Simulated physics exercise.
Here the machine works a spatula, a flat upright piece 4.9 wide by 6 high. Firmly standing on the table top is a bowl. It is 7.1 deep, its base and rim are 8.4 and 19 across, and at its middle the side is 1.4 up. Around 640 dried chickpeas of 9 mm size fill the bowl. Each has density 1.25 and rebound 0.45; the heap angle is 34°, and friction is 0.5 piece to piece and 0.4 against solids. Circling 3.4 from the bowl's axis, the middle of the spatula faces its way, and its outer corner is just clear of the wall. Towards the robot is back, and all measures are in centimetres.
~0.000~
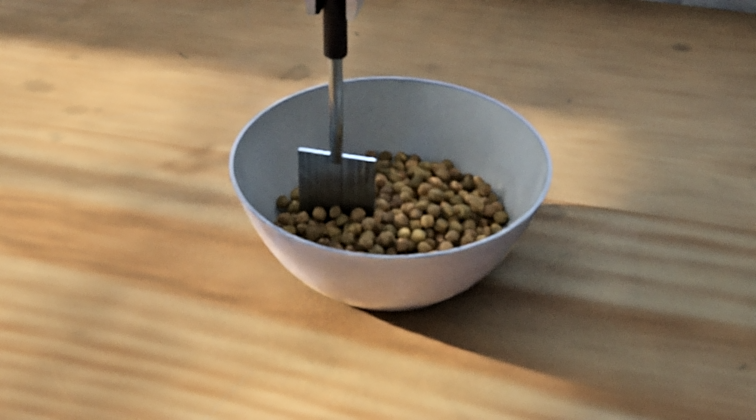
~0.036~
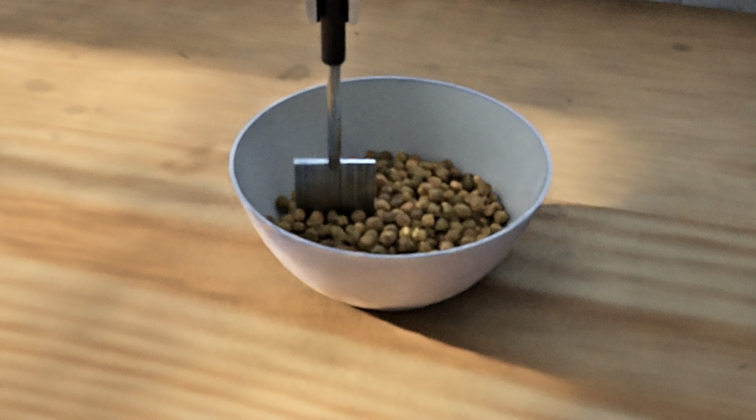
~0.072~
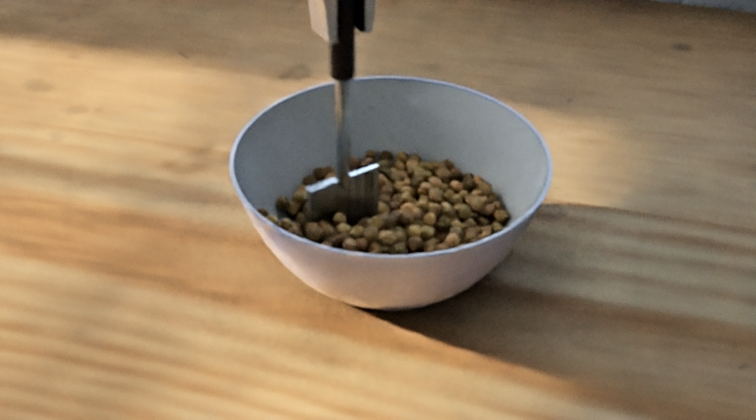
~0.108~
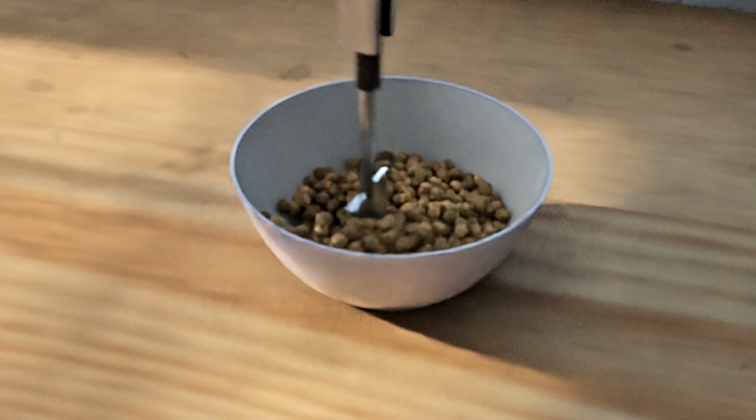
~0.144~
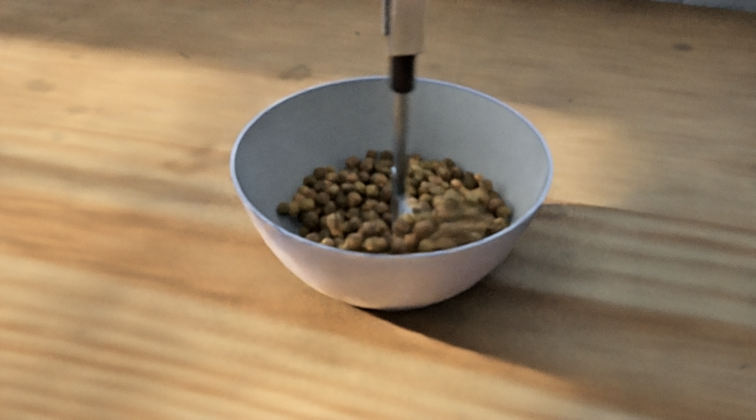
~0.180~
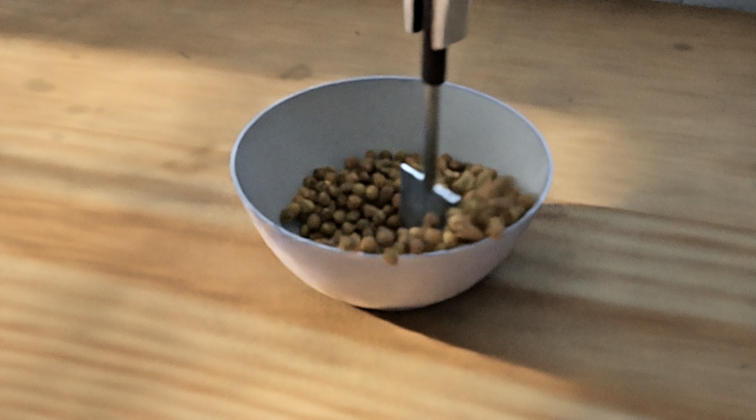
At first, a machine holds a flat metal spatula upright in the left part of a white bowl of dried chickpeas on a wooden table. The spatula turns as it sweeps along the near side toward the right, pushing the chickpeas, which bunch up and tumble against the bowl's right side.
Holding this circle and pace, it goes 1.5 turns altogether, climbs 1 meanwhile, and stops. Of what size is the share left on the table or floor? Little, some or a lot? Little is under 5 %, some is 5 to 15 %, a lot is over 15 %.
Some.
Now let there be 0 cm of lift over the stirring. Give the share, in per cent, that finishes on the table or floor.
I'd put it at about 10 per cent.
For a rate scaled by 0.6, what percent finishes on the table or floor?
That gives about 0 percent.
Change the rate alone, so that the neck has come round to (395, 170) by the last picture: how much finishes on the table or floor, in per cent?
Roughly 0 percent of it.
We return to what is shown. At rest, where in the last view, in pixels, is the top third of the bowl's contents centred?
Centre, approx.: (431, 210).
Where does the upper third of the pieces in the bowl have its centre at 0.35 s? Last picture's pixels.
Upper-third centre: Approx. (377, 128) px.
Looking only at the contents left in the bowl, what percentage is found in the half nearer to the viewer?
Roughly 50 per cent.
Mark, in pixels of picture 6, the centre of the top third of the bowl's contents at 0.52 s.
About (354, 243).
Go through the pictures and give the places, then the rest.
In the first picture, spatula neck at (336, 134), 0° round; upper third of the load around (399, 218), from x 280 to 500, top at y 155; 637 in the bowl.
In the second picture, spatula neck at (334, 140), 15° round; upper third of the load around (397, 221), from x 270 to 500, top at y 155.
In the third picture, spatula neck at (343, 156), 47° round; upper third of the load around (391, 233), from x 265 to 500, top at y 155.
In the fourth picture, spatula neck at (368, 167), 79° round; upper third of the load around (400, 241), from x 265 to 505, top at y 155.
In the fifth picture, spatula neck at (400, 170), 112° round; upper third of the load around (427, 240), from x 275 to 505, top at y 155.
In the sixth picture, spatula neck at (430, 161), 144° round; upper third of the load around (467, 220), from x 285 to 525, top at y 155; 634 in the bowl, 3 in flight or on the tool.
After 0.35 s, 295° round, highest piece 11 above the table; 596 in the bowl, 21 on the table or floor, 20 in flight or on the tool.
After 0.52 s, 86° round, highest piece 9 above the table; 574 in the bowl, 54 on the table or floor, 9 in flight or on the tool.
After 0.80 s, 180° round, highest piece 6 above the table; 571 in the bowl, 66 on the table or floor.
After 1.50 s, 180° round, highest piece 5 above the table; 571 in the bowl, 66 on the table or floor.
At rest, 571 in the bowl, 66 on the table or floor. That is 10 % on the table or floor.
